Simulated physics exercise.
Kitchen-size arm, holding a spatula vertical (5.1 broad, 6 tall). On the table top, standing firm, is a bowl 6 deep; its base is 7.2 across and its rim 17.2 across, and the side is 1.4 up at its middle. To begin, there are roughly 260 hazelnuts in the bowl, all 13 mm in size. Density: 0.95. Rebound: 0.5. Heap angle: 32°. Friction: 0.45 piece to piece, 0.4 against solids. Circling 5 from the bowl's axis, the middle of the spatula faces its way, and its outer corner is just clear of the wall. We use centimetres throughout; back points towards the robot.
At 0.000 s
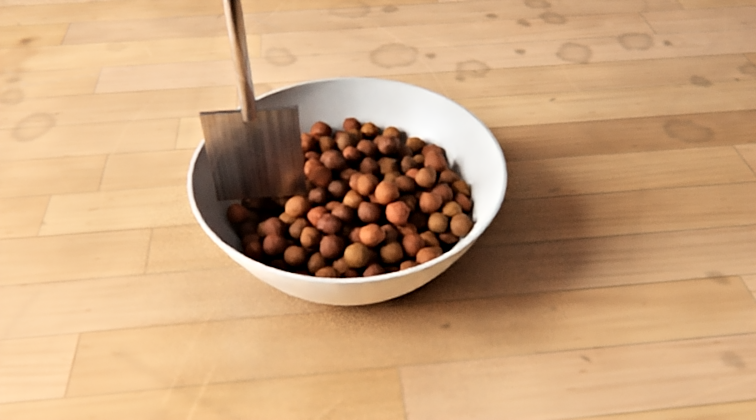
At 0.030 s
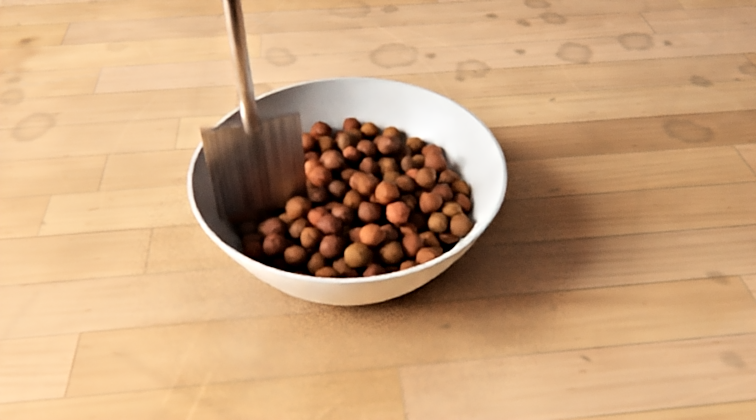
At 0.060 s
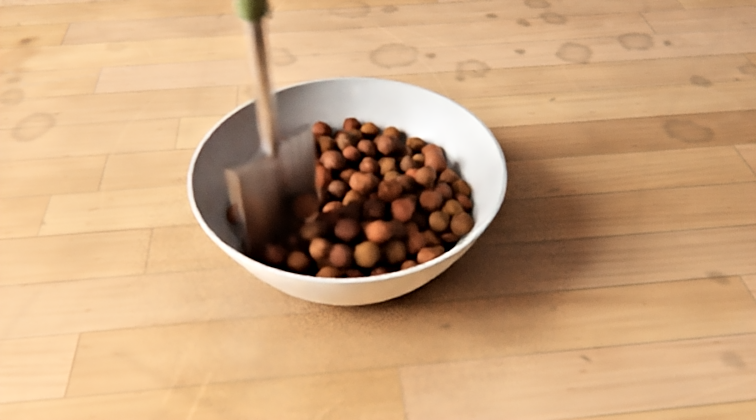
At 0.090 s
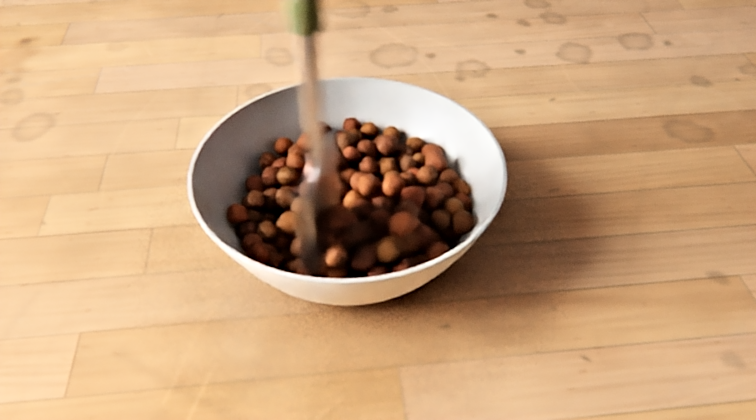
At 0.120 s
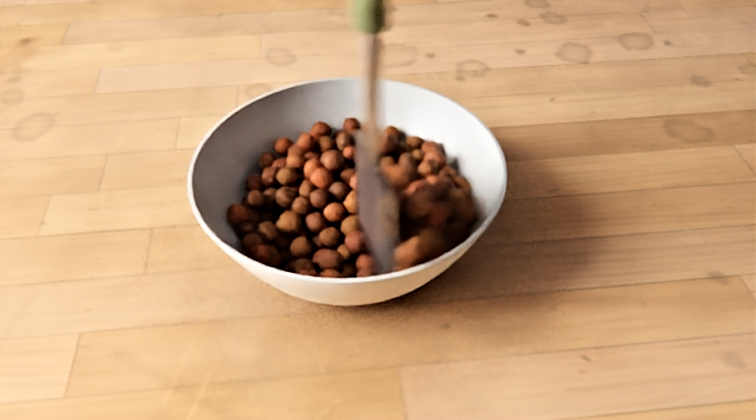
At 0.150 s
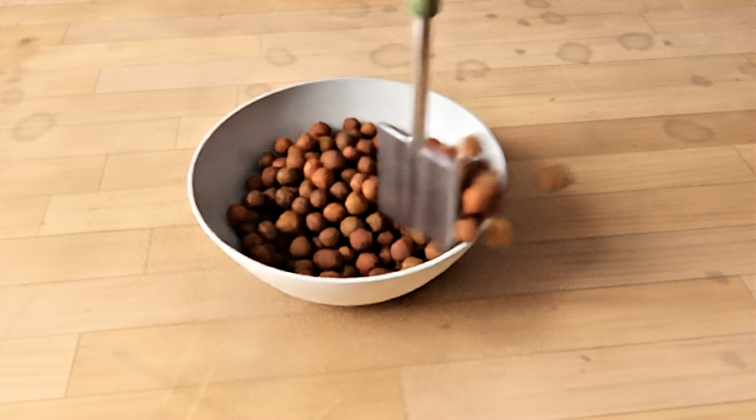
A spatula sweeps through a white bowl of brown nuts, flinging some over the right rim.
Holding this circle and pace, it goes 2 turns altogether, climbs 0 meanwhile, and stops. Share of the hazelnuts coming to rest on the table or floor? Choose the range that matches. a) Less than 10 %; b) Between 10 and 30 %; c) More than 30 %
(c) More than 30 %.
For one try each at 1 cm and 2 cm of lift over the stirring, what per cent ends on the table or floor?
Close to 25 percent and close to 10 percent.
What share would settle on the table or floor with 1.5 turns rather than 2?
I'd expect around 35 per cent.
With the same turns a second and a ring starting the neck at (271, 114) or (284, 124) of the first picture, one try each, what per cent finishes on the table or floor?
Roughly 65 % and 60 %.
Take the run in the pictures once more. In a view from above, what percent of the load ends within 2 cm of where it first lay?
Something close to 35 percent, I'd say.
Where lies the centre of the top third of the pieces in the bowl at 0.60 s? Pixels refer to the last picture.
Near pixel (344, 199).
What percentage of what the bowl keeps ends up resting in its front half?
About 60 per cent.
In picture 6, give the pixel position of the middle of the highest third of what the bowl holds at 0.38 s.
The upper third is centred close to (272, 213).
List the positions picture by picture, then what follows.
The first frame shows spatula neck at (245, 85), 0° round; upper third of the load around (358, 192), from x 235 to 460, top at y 125; 261 in the bowl.
The second frame shows spatula neck at (247, 96), 11° round; upper third of the load around (358, 192), from x 235 to 460, top at y 125.
The third frame shows spatula neck at (269, 121), 40° round; upper third of the load around (360, 191), from x 235 to 460, top at y 125.
The fourth frame shows spatula neck at (315, 137), 71° round; upper third of the load around (369, 192), from x 235 to 465, top at y 125.
The fifth frame shows spatula neck at (372, 136), 101° round; upper third of the load around (393, 189), from x 235 to 465, top at y 125.
The sixth frame shows spatula neck at (419, 118), 131° round; upper third of the load around (411, 179), from x 235 to 550, top at y 125; 256 in the bowl, 5 in flight or on the tool.
By 0.38 s, 359° round, highest piece 11 above the table; 207 in the bowl, 23 on the table or floor, 31 in flight or on the tool.
By 0.60 s, 226° round, highest piece 10 above the table; 170 in the bowl, 77 on the table or floor, 14 in flight or on the tool.
By 0.91 s, 0° round, highest piece 5 above the table; 161 in the bowl, 100 on the table or floor.
By 1.61 s, 0° round, highest piece 5 above the table; 161 in the bowl, 100 on the table or floor.
Final count, 161 in the bowl, 100 on the table or floor. That is 38 % on the table or floor.
